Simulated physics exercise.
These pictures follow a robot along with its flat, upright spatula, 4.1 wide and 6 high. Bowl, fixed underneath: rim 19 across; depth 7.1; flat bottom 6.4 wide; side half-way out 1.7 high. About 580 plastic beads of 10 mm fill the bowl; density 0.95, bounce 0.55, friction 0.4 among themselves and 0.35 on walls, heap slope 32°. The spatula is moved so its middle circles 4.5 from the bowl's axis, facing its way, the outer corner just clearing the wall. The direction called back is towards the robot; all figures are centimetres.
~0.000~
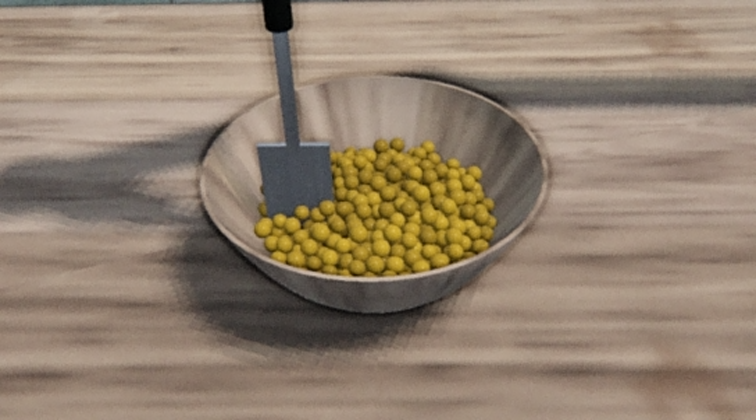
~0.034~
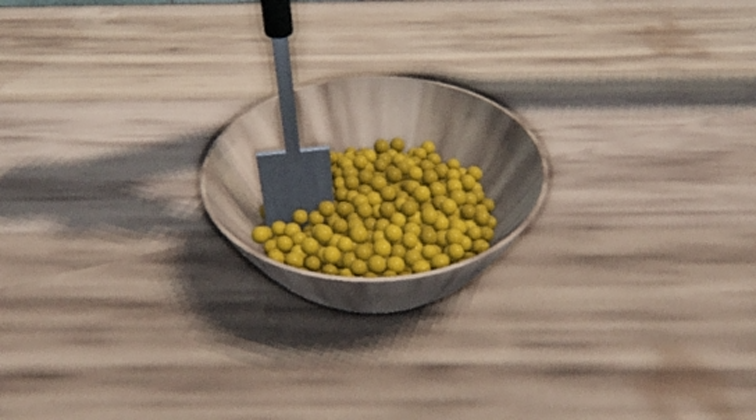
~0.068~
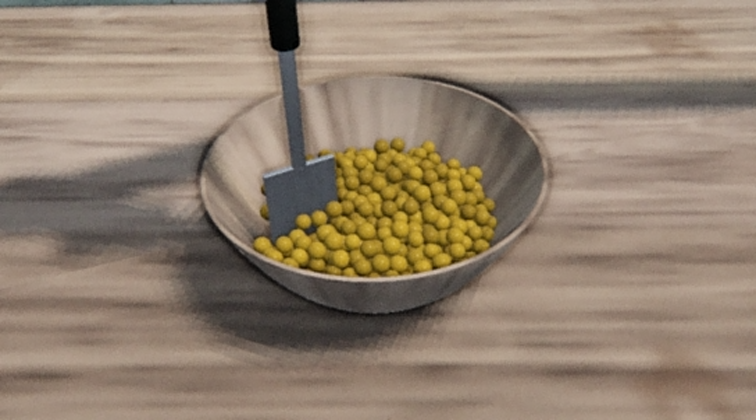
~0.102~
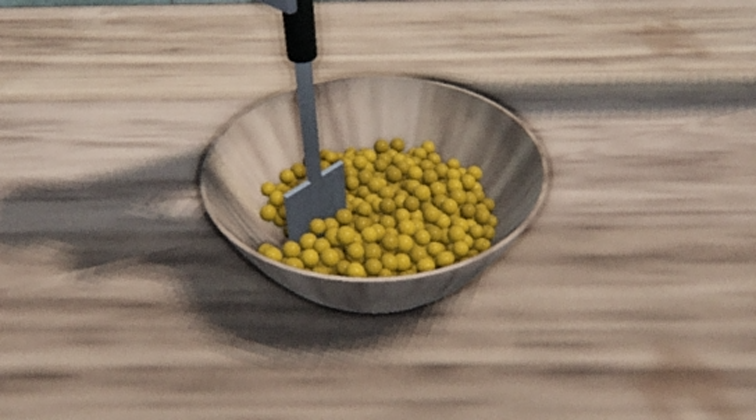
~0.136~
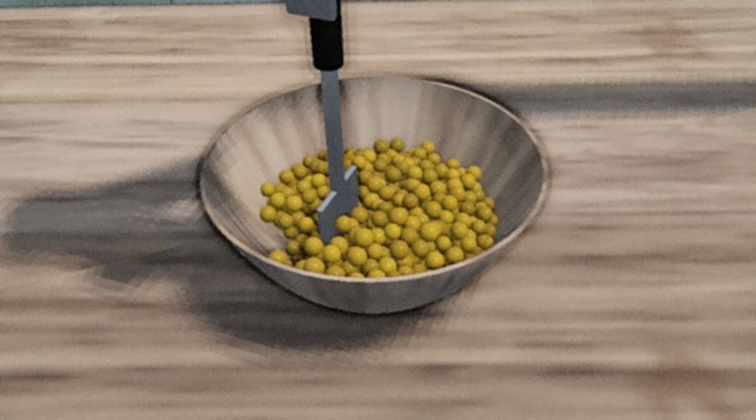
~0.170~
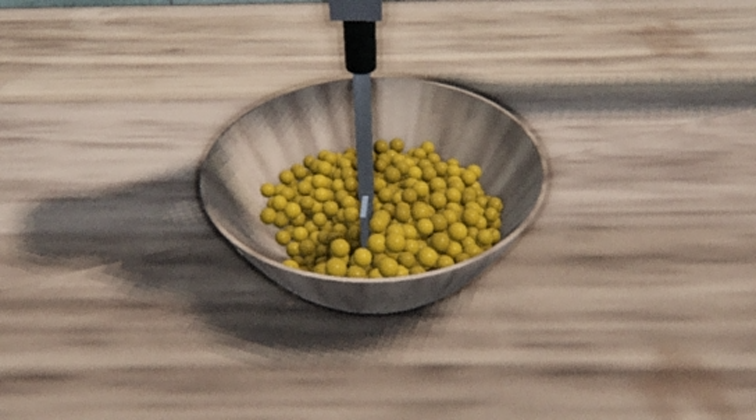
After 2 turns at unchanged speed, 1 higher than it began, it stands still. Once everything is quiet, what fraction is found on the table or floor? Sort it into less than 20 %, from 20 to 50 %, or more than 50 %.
It goes in less than 20 %.
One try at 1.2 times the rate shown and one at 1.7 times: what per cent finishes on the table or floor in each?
Around 20 percent on the first try and 35 percent on the second.
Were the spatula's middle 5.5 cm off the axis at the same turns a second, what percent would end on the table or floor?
That would give close to 5 per cent.
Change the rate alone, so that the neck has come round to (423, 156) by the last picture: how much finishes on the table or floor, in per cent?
Roughly 25 per cent.
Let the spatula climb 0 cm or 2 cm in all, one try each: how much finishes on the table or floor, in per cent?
First try about 15 per cent, second about 5 per cent.
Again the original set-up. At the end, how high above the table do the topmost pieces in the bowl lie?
About 6.5 cm.
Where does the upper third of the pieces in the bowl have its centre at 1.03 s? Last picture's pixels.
Close to pixel (415, 158).
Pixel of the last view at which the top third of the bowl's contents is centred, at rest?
(331, 222).
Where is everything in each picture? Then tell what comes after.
The first picture shows spatula neck at (290, 121), 0° round; upper third of the load around (381, 206), from x 260 to 490, top at y 145; 582 in the bowl.
The second picture shows spatula neck at (290, 128), 8° round; upper third of the load around (380, 209), from x 260 to 490, top at y 145.
The third picture shows spatula neck at (296, 142), 28° round; upper third of the load around (378, 210), from x 260 to 490, top at y 145.
The fourth picture shows spatula neck at (312, 155), 47° round; upper third of the load around (377, 218), from x 265 to 490, top at y 145.
The fifth picture shows spatula neck at (336, 164), 67° round; upper third of the load around (386, 221), from x 270 to 490, top at y 145.
The sixth picture shows spatula neck at (365, 167), 86° round; upper third of the load around (407, 223), from x 270 to 495, top at y 145; 582 in the bowl.
By 0.60 s, 335° round, highest piece 9 above the table; 548 in the bowl, 28 on the table or floor, 6 in flight or on the tool.
By 1.03 s, 224° round, highest piece 8 above the table; 533 in the bowl, 46 on the table or floor, 3 in flight or on the tool.
By 1.45 s, 0° round, highest piece 7 above the table; 532 in the bowl, 50 on the table or floor.
By 2.15 s, 0° round, highest piece 7 above the table; 532 in the bowl, 50 on the table or floor.
Final count, 532 in the bowl, 50 on the table or floor. That is 9 % on the table or floor.
